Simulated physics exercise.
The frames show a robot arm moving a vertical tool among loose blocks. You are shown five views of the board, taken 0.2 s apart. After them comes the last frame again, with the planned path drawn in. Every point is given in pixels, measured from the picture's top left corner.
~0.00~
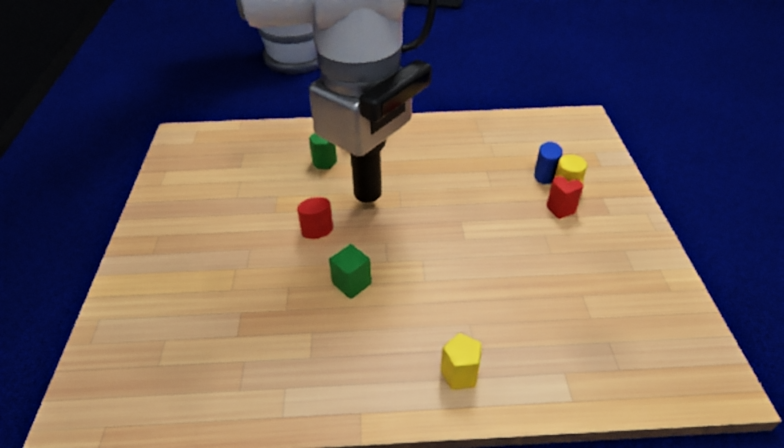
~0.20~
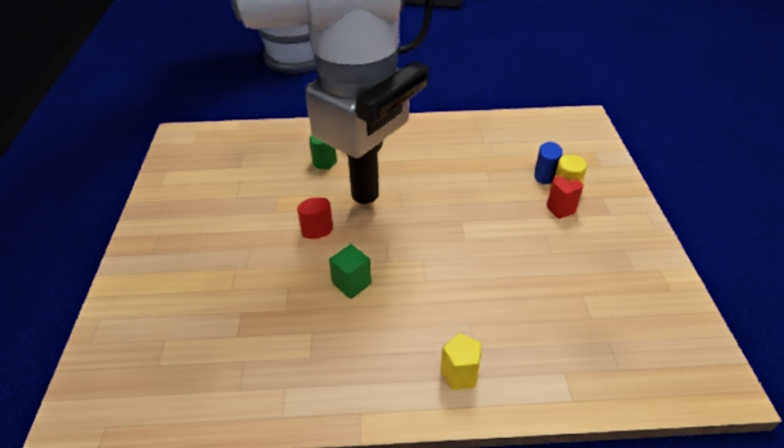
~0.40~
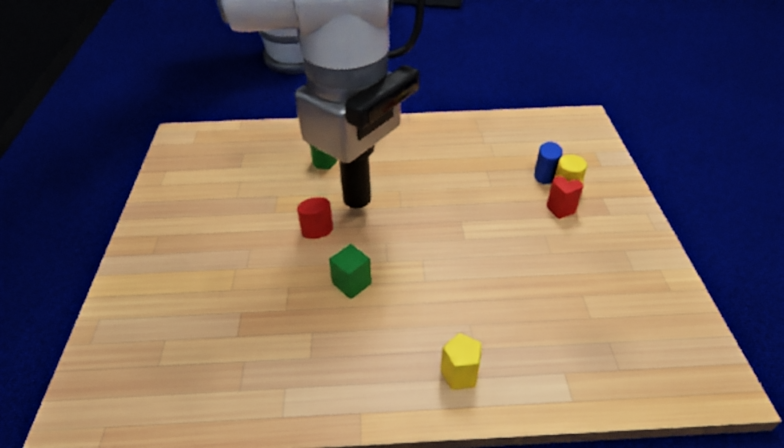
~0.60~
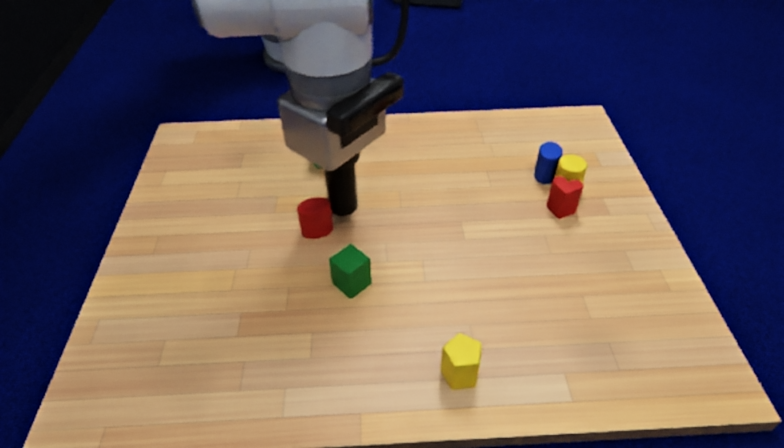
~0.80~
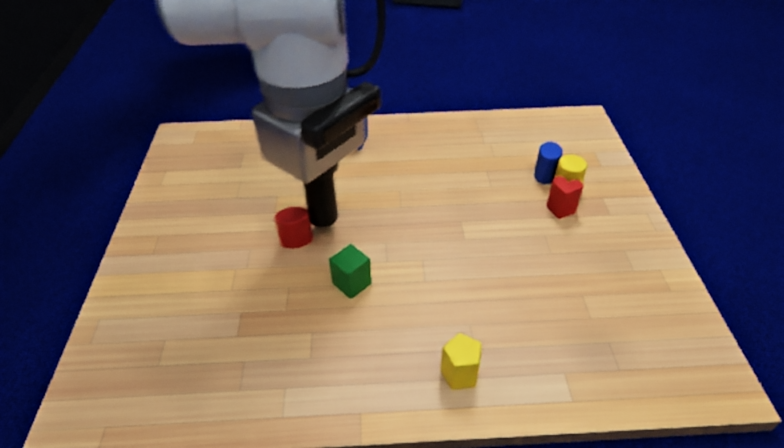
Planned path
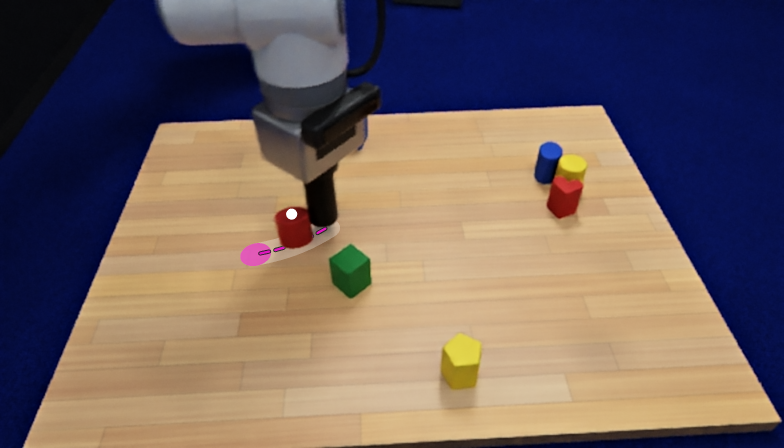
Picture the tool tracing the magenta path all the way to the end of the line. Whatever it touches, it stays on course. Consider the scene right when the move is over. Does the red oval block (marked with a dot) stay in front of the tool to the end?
That would be a yes.
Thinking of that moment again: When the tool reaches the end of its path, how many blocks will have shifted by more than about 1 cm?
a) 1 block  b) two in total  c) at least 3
(a)
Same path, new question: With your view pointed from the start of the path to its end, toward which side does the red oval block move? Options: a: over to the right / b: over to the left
Letter a.
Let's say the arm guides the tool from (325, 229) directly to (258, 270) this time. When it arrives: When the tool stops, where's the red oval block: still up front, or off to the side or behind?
Slipped loose.
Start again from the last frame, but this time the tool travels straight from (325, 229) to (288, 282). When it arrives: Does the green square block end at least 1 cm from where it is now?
I'd say no.
Path on the board, from (325, 229) through (293, 245) to (256, 254); the dot is on the red oval block.
On the path given first. Halfway along, tool (290, 233); red oval block (255, 225), turned 25° clockwise.
At the end, tool (252, 243); red oval block (217, 230), turned 55° clockwise; green square block in place.
